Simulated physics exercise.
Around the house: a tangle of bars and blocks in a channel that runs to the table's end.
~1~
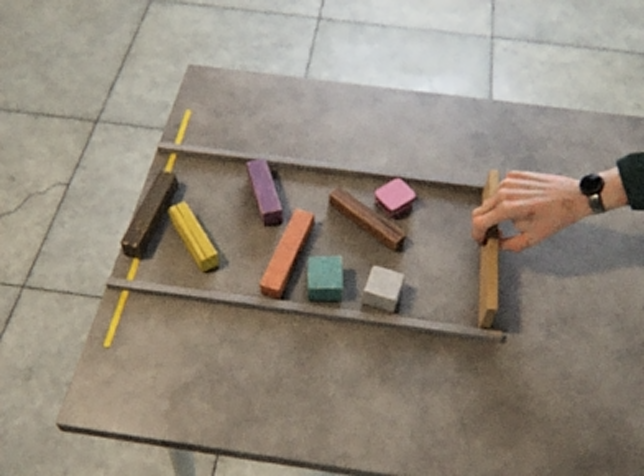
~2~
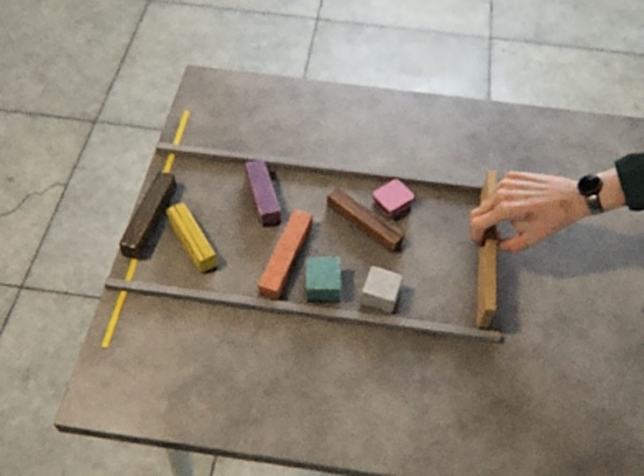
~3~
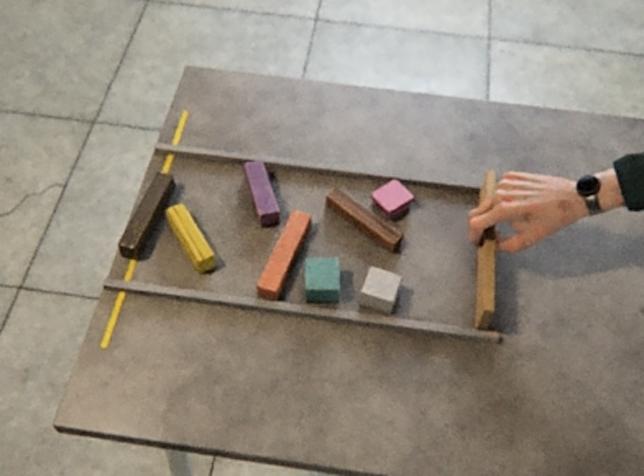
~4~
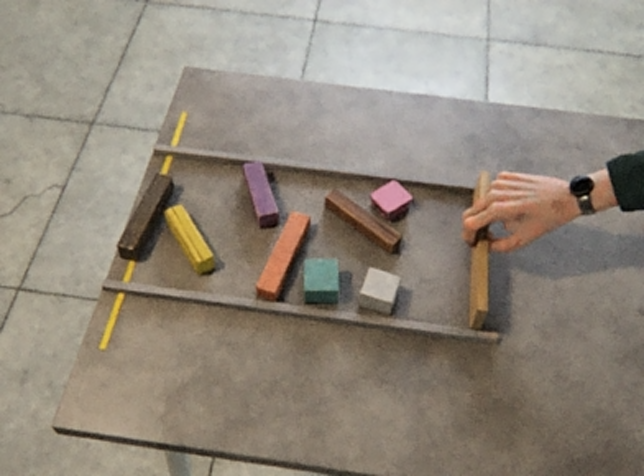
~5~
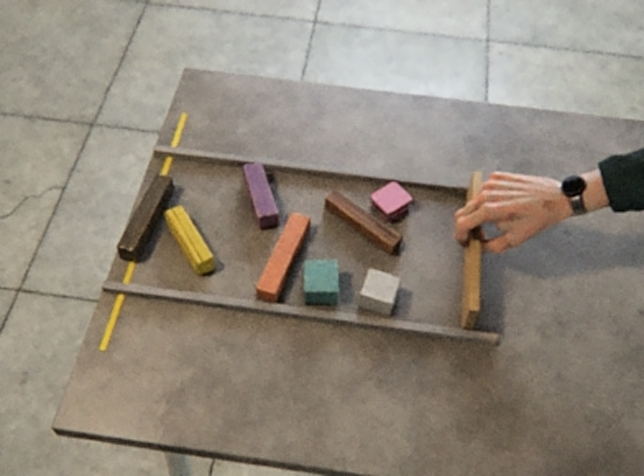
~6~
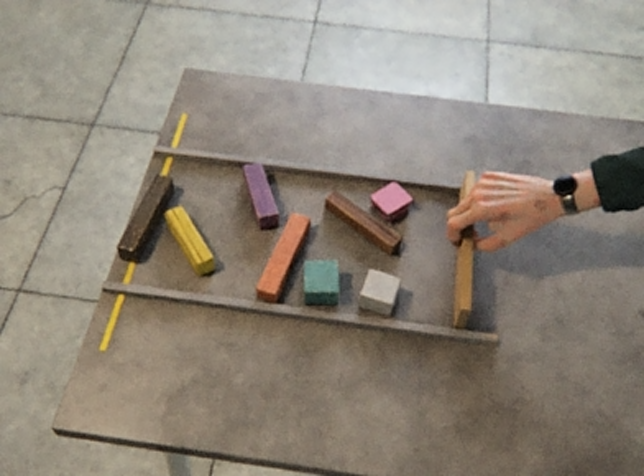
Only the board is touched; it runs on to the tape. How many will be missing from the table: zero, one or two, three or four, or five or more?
The number that fall off is five or more.
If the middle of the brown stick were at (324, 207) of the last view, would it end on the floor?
Then it goes over.
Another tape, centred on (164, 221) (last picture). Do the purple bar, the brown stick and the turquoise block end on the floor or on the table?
The purple bar goes over, the brown stick stays on, the turquoise block comes down.
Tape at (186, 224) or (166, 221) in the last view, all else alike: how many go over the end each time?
The counts: 2 and 5.
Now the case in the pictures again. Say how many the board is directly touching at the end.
The number is 2.
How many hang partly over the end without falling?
Overhanging: 2.
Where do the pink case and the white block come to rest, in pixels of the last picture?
About (145, 165), and the other about (113, 262).
Soon after, none off yet; black bar at rest near (147, 217); yellow stick at rest near (190, 241); purple bar at rest near (261, 196).
Then, none off yet; black bar at rest near (143, 216); yellow stick moved a little near (167, 223); purple bar moved a little near (229, 191).
Further on, one off so far; black bar on its side near (106, 246); yellow stick tipped a little near (115, 213); purple bar moved about its own width near (154, 185).
At rest, the number that fall off is five or more; fallen, brown stick, turquoise block, orange bar, purple bar, yellow stick and black bar.
